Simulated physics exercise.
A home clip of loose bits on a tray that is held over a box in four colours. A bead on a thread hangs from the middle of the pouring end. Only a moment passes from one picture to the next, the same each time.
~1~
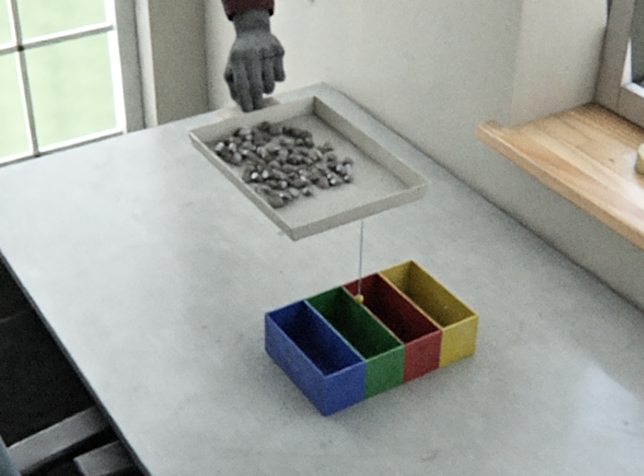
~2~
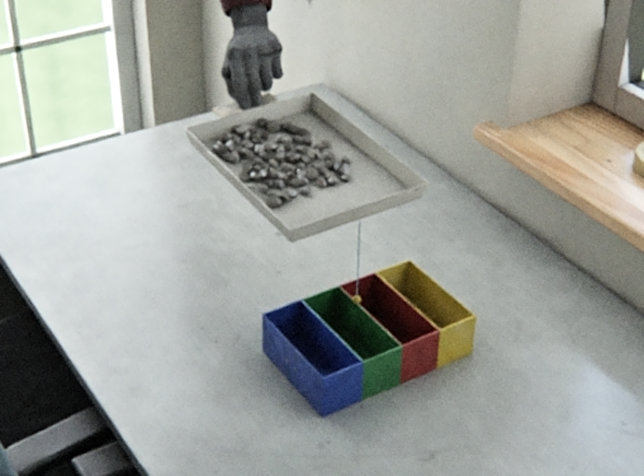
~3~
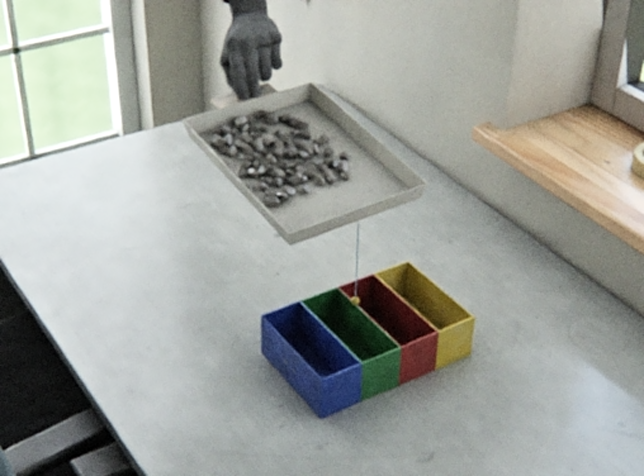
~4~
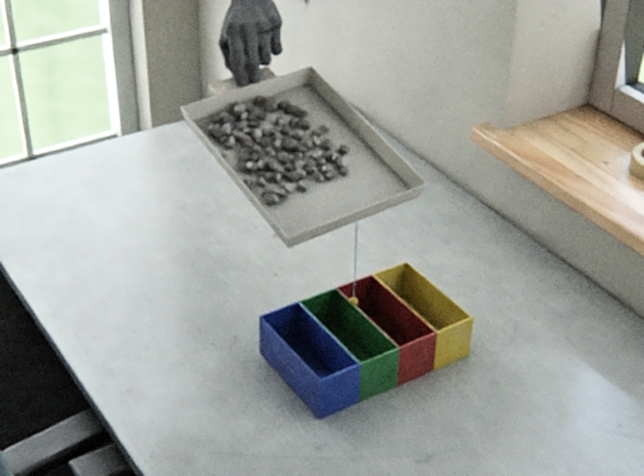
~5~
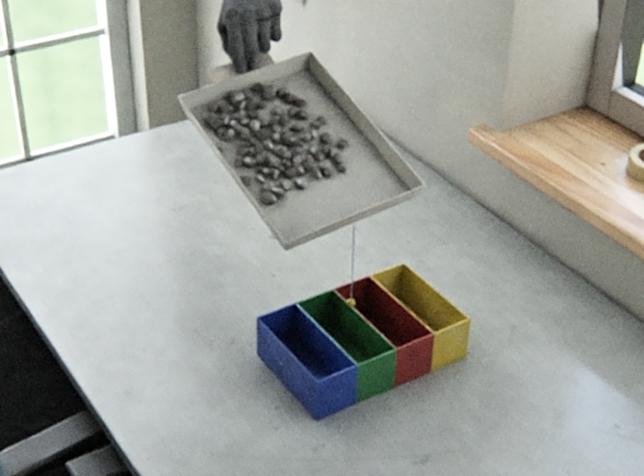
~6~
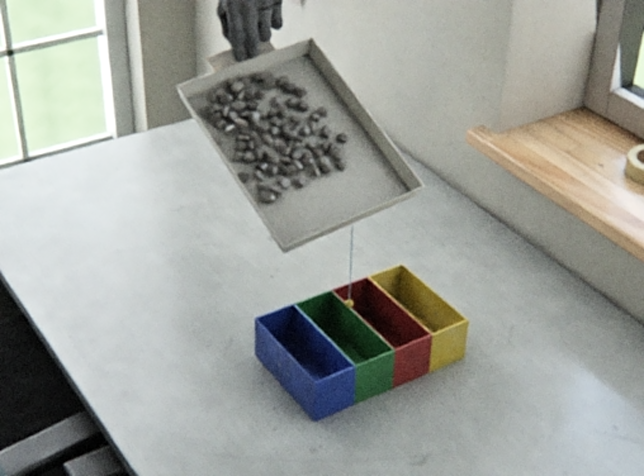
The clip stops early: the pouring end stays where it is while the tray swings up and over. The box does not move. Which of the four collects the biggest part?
Most goes to the blue cell.
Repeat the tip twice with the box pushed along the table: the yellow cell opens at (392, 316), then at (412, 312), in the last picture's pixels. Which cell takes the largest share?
First the green cell, then blue.
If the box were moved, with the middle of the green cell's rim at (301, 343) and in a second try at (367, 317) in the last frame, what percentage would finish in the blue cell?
About 10 and 30 per cent.
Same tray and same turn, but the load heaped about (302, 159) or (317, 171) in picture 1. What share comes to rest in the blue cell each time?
Roughly 60 per cent, and 60 per cent.
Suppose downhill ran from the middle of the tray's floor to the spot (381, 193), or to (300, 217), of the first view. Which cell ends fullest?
At the first place the cell in yellow, at the second blue.
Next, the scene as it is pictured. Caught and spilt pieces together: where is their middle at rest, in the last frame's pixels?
Close to (315, 388).
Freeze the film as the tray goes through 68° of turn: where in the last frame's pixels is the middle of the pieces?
Close to (310, 228).
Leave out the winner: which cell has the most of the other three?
In second place: The green one.
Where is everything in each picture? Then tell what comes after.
In the first frame, corners of the pouring end at (294, 225) and (425, 181), level; middle of the load at (279, 159), bits of gravel; bead on its thread at (359, 299); blue cell at (345, 385); green cell at (384, 369); red cell at (422, 353); yellow cell at (459, 338).
In the second frame, corners of the pouring end at (292, 226) and (422, 182), level; middle of the load at (277, 157).
In the third frame, corners of the pouring end at (291, 229) and (421, 182), tipped barely, lowest at the left corner; middle of the load at (276, 152).
In the fourth frame, corners of the pouring end at (289, 233) and (421, 182), tipped a little, lowest at the left corner; middle of the load at (274, 144).
In the fifth frame, corners of the pouring end at (287, 238) and (419, 183), tipped clearly, lowest at the left corner; middle of the load at (272, 137).
In the sixth frame, corners of the pouring end at (285, 242) and (418, 184), tipped clearly, lowest at the left corner; middle of the load at (272, 131); blue cell at (335, 390); green cell at (374, 374); red cell at (412, 358); yellow cell at (449, 342).
Soon after the last picture, tray tipped steeply; nearly all on the tray; a small part falling or outside the box.
A little later, tray tipped past a quarter turn; about a quarter on the tray; about a third in the blue cell; a small part in the green cell; about a third falling or outside the box.
Later still, tray tipped past a quarter turn; about half in the blue cell; about a quarter in the green cell; about a quarter falling or outside the box.
At rest, tray tipped past a quarter turn; about half in the blue cell; about a quarter in the green cell; none in the red cell; none in the yellow cell; about a quarter outside the box.
